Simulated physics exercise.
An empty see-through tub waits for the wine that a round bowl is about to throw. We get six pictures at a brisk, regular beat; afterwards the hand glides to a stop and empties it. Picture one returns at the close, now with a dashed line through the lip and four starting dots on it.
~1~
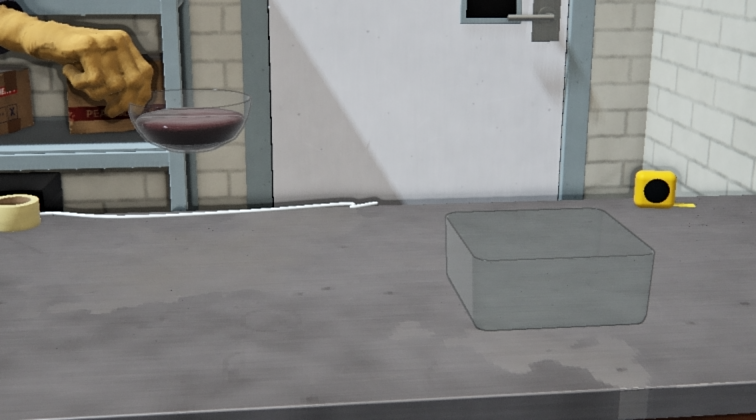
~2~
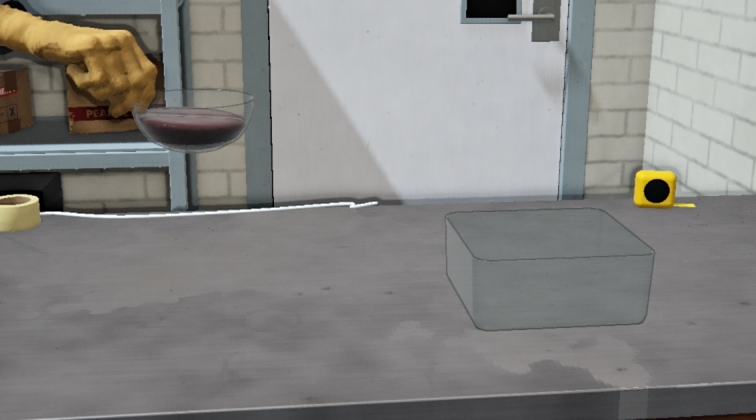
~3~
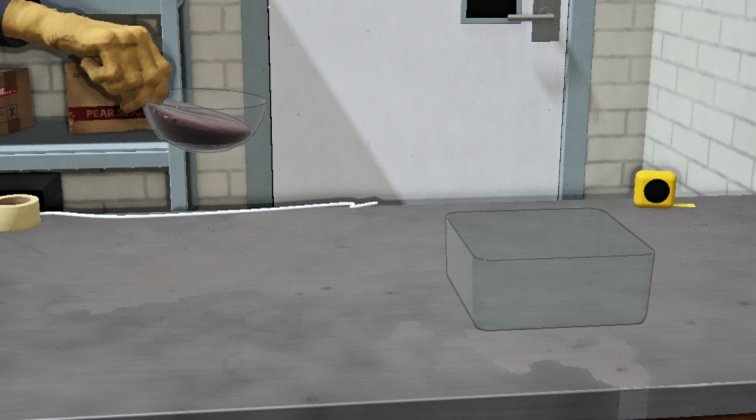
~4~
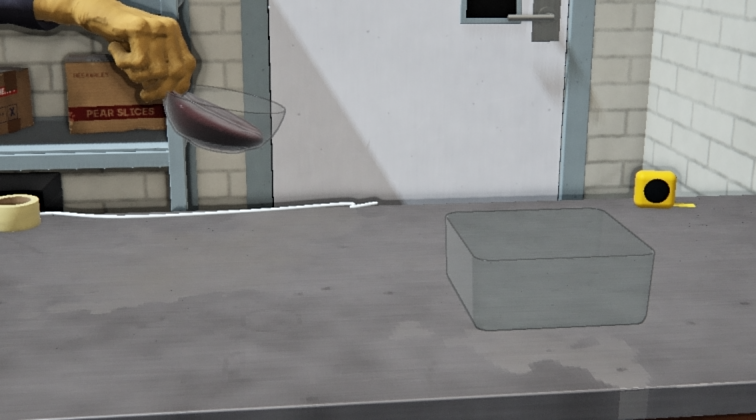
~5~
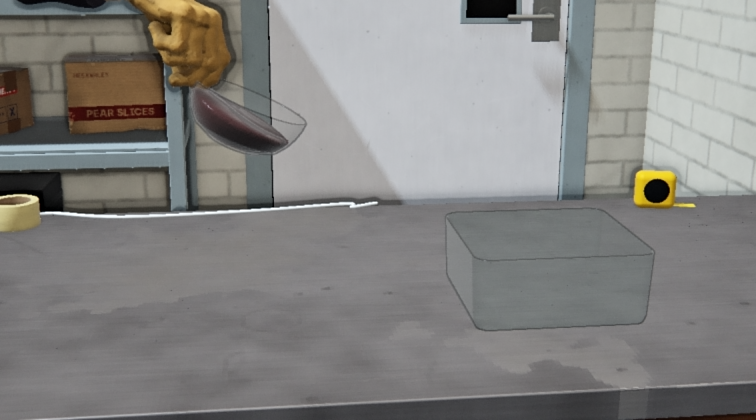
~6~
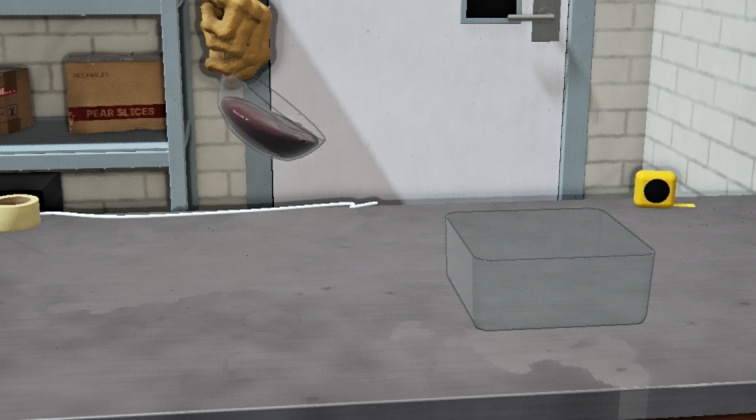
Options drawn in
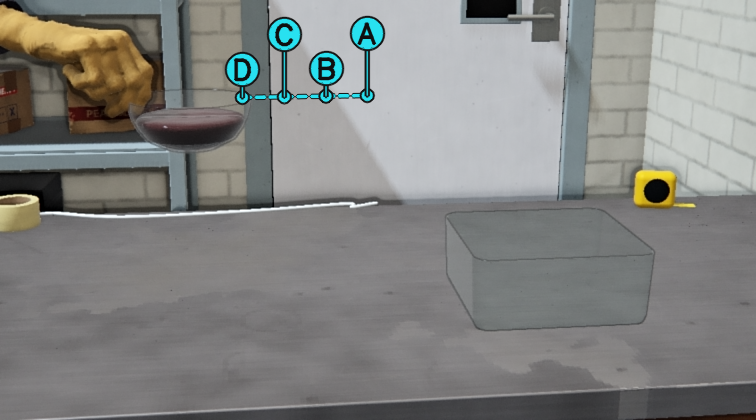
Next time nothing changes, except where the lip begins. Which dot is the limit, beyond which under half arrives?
Use spot C.
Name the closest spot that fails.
D.
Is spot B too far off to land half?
No.
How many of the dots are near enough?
Three.
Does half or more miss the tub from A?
No.
On the marked copy, A at (367, 95); B at (326, 96); C at (284, 96); D at (242, 97).
For spot A, about 85 % lands in the tub, 9 % falls short and 6 % goes beside or beyond.
For spot B, about 72 % lands in the tub, 6 % falls short and 21 % goes beside or beyond.
For spot C, about 64 % lands in the tub, 19 % falls short and 17 % goes beside or beyond.
For spot D, about 20 % lands in the tub, 75 % falls short and 5 % goes beside or beyond.
